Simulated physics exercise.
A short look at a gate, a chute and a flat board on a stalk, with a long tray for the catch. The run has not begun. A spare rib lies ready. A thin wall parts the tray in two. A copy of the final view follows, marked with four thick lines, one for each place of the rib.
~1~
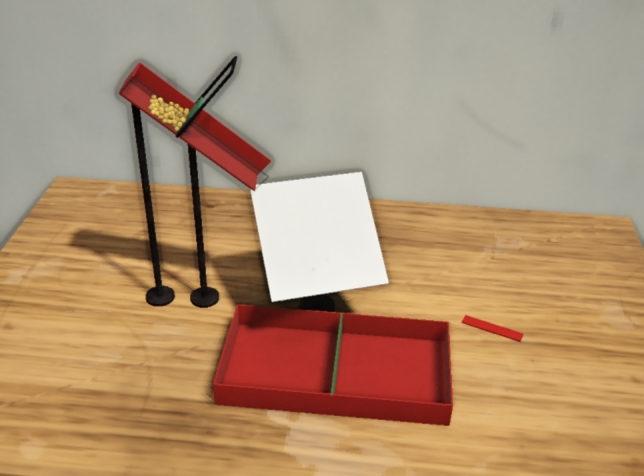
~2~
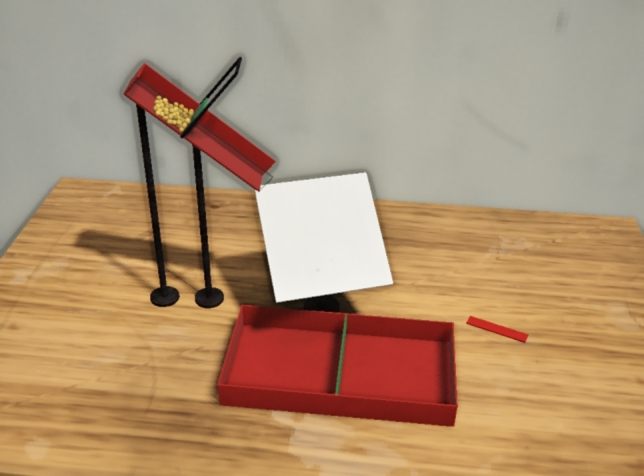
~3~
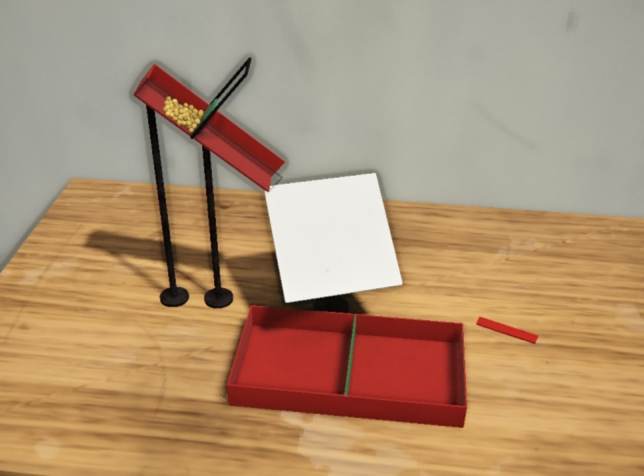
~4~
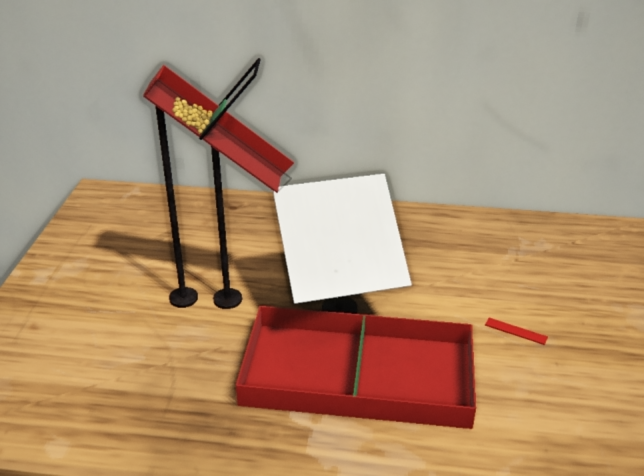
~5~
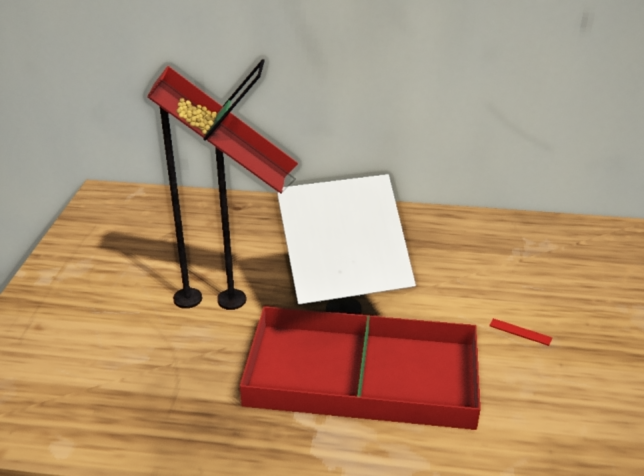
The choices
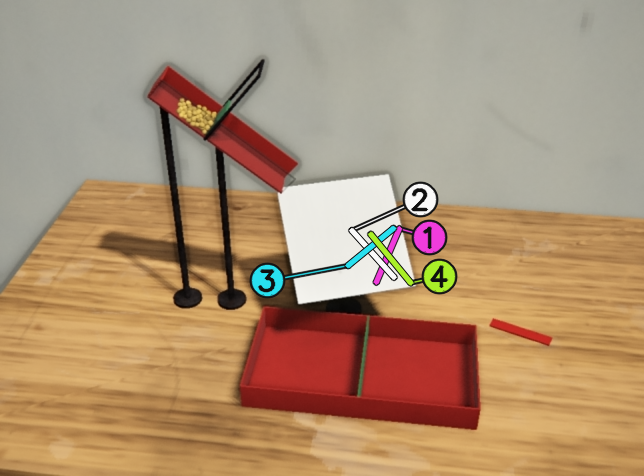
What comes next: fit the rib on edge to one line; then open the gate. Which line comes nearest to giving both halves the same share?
The answer is line 1.
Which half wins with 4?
The right half.
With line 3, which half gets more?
Left.
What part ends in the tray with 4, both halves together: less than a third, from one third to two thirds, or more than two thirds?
More than two thirds.
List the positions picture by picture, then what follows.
In the first picture, load behind the gate at (170, 110), puffed corn balls; lip of the chute at (256, 183), sloping fairly steeply.
In the second picture, middle of the board at (323, 234), tilted fairly steeply; middle of its low edge at (336, 293); of its high edge at (311, 179).
In the third picture, front corners of the tray at (228, 385) and (466, 407); front end of its middle wall at (345, 396); gate still shut at (212, 108).
In the fourth picture, middle of the load at (194, 112); lip at (279, 185).
In the fifth picture, middle of the load at (198, 113); lip at (283, 186).
On the marked copy, line 1 from (399, 228) to (376, 282); line 2 from (351, 230) to (394, 277); line 3 from (393, 228) to (348, 265); line 4 from (370, 234) to (410, 282).
If 1 is chosen, of what is caught, about a third in the left half, about two thirds in the right.
If 2 is chosen, of what is caught, a small part in the left half, nearly all in the right.
If 3 is chosen, of what is caught, nearly all in the left half, a small part in the right.
If 4 is chosen, of what is caught, a small part in the left half, nearly all in the right.
